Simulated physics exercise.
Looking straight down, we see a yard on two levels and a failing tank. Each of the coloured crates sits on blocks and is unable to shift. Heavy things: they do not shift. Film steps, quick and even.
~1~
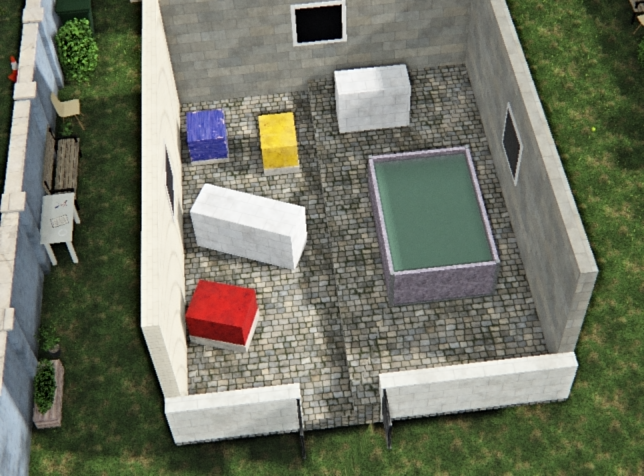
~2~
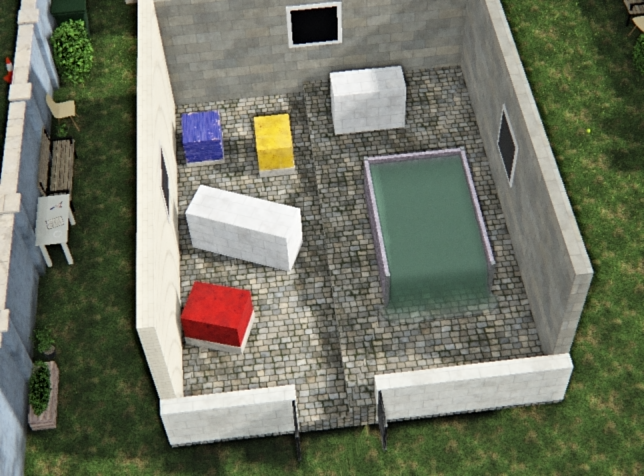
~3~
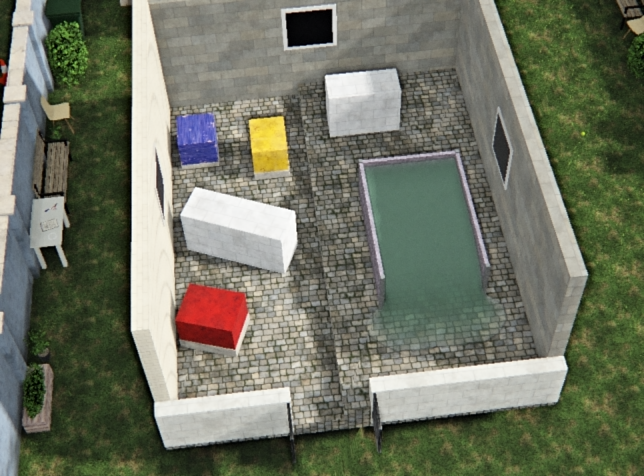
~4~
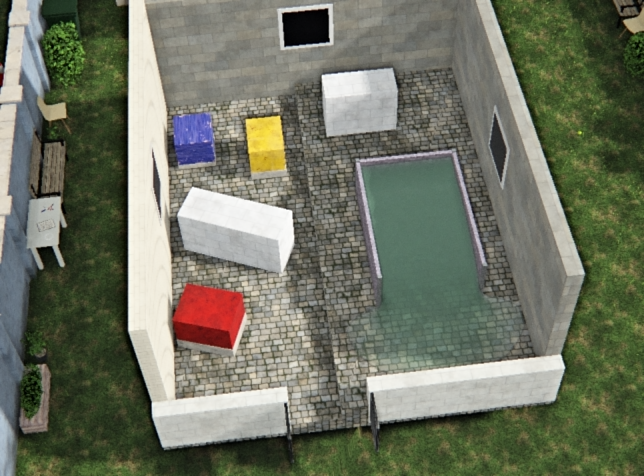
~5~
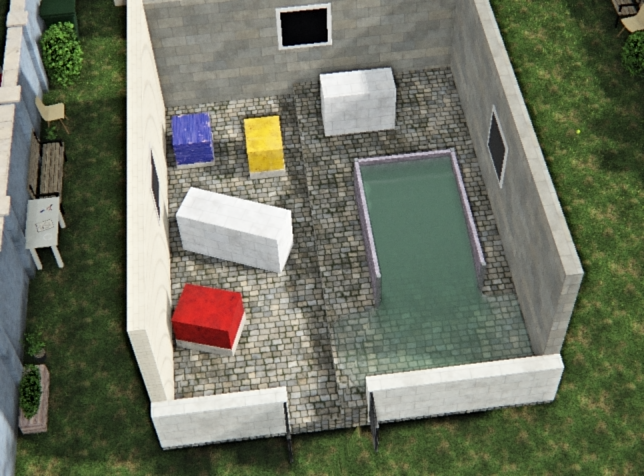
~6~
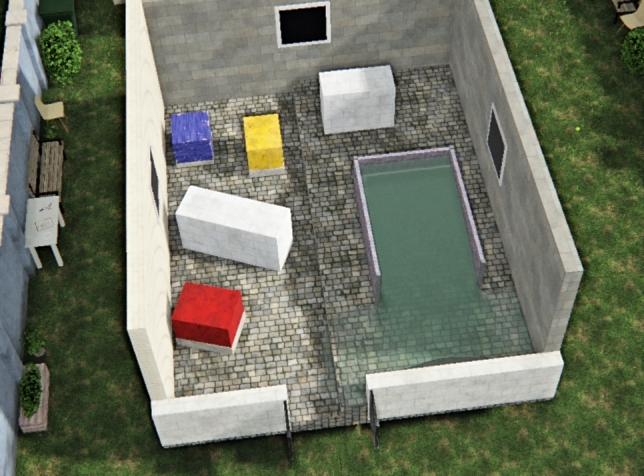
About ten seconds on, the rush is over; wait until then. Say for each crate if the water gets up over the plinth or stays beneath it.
The yellow crate will be missed by the water, the blue crate will be caught by the water, the red crate will be caught by the water.
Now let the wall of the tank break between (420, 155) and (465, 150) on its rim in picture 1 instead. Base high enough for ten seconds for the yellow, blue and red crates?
The yellow crate is reached; the blue crate is reached; the red crate is not reached.
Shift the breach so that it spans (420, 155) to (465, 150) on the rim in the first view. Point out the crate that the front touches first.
The yellow one.
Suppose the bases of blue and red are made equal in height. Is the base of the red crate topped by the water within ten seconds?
The red crate is reached.
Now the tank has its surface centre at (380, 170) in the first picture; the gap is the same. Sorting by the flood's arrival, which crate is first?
That would be the red one.
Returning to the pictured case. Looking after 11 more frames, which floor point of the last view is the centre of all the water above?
The water centres close to (417, 308).
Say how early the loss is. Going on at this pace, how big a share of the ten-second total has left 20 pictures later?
Roughly 35 percent of it.
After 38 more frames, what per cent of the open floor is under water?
About 75 per cent.
A moment on, water covers 20 % of the floor; the yellow crate not reached, the blue crate not reached, the red crate not reached.
Next, water covers 30 % of the floor; the yellow crate not reached, the blue crate not reached, the red crate water round its plinth.
Then, water covers 50 % of the floor; the yellow crate not reached, the blue crate not reached, the red crate water round its plinth.
Later, water covers 75 % of the floor; the yellow crate water round its plinth, the blue crate water round its plinth, the red crate water round its plinth.
In the end, water covers 85 % of the floor; the yellow crate stayed above the water, the blue crate was topped, the red crate was topped.
